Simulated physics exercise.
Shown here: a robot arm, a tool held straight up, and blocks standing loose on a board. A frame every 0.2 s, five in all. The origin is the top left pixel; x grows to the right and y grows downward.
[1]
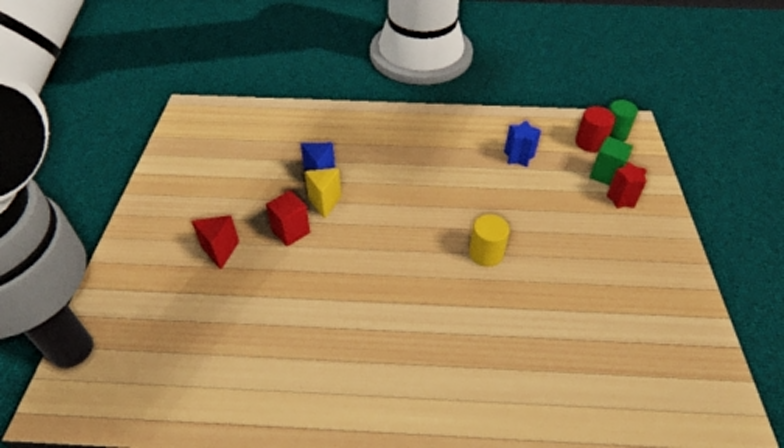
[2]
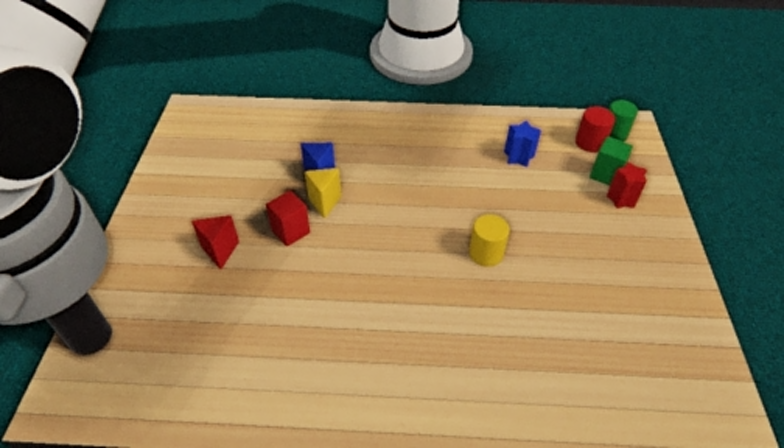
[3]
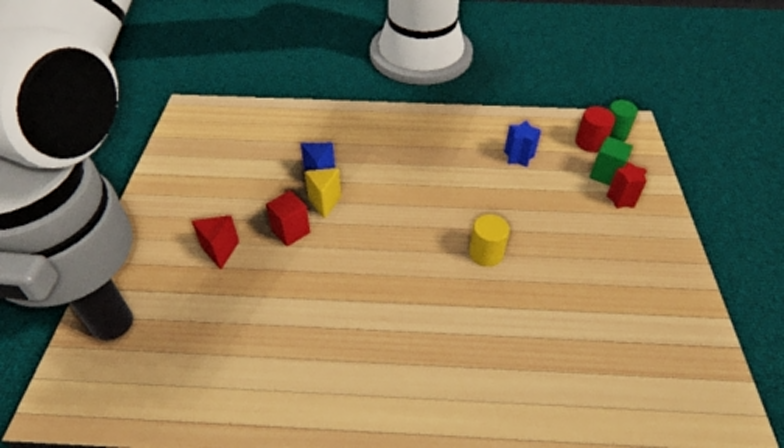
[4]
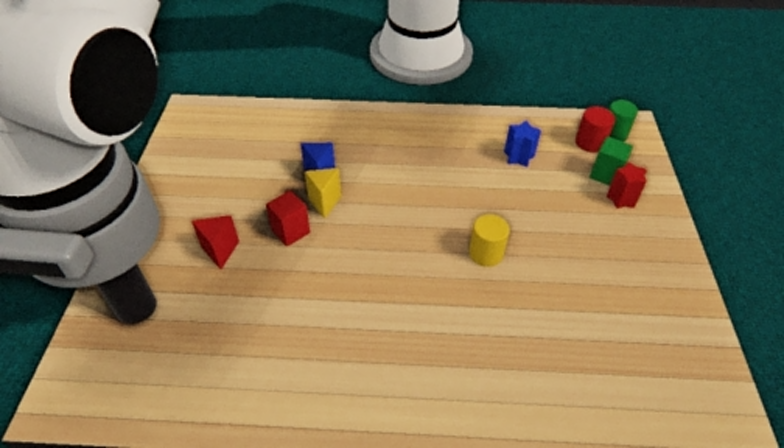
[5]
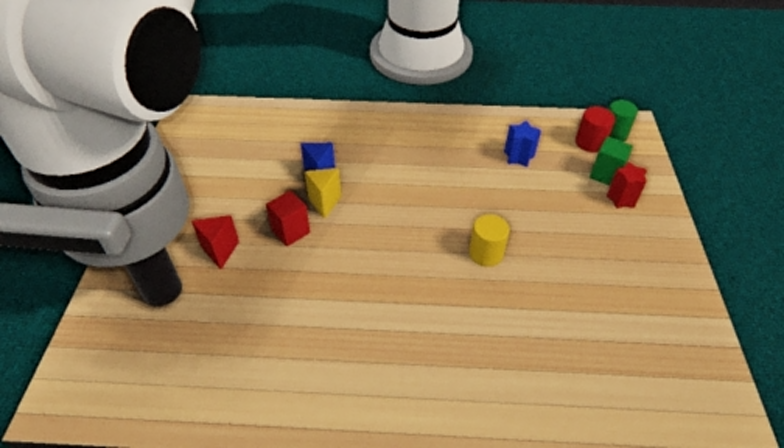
A robot arm moves its upright tool rightward and slightly up the board beside still blocks.
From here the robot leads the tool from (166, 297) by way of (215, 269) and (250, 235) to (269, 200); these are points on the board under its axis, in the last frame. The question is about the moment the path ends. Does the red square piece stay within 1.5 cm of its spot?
Yes
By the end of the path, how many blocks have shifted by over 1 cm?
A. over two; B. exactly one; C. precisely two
B - exactly one.
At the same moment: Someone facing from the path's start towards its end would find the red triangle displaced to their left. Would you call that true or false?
It is true.
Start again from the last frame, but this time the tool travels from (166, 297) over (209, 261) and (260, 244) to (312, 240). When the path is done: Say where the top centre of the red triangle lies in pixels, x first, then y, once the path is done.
I predict (258, 193).
What follows on the original path. One third of the way, tool at (213, 262); red triangle at (217, 218), turned 30° anticlockwise.
Two thirds of the way, tool at (249, 227); red triangle at (237, 187), turned 80° anticlockwise.
At the end, tool at (267, 194); red triangle at (238, 165), turned 120° anticlockwise; red square piece still.
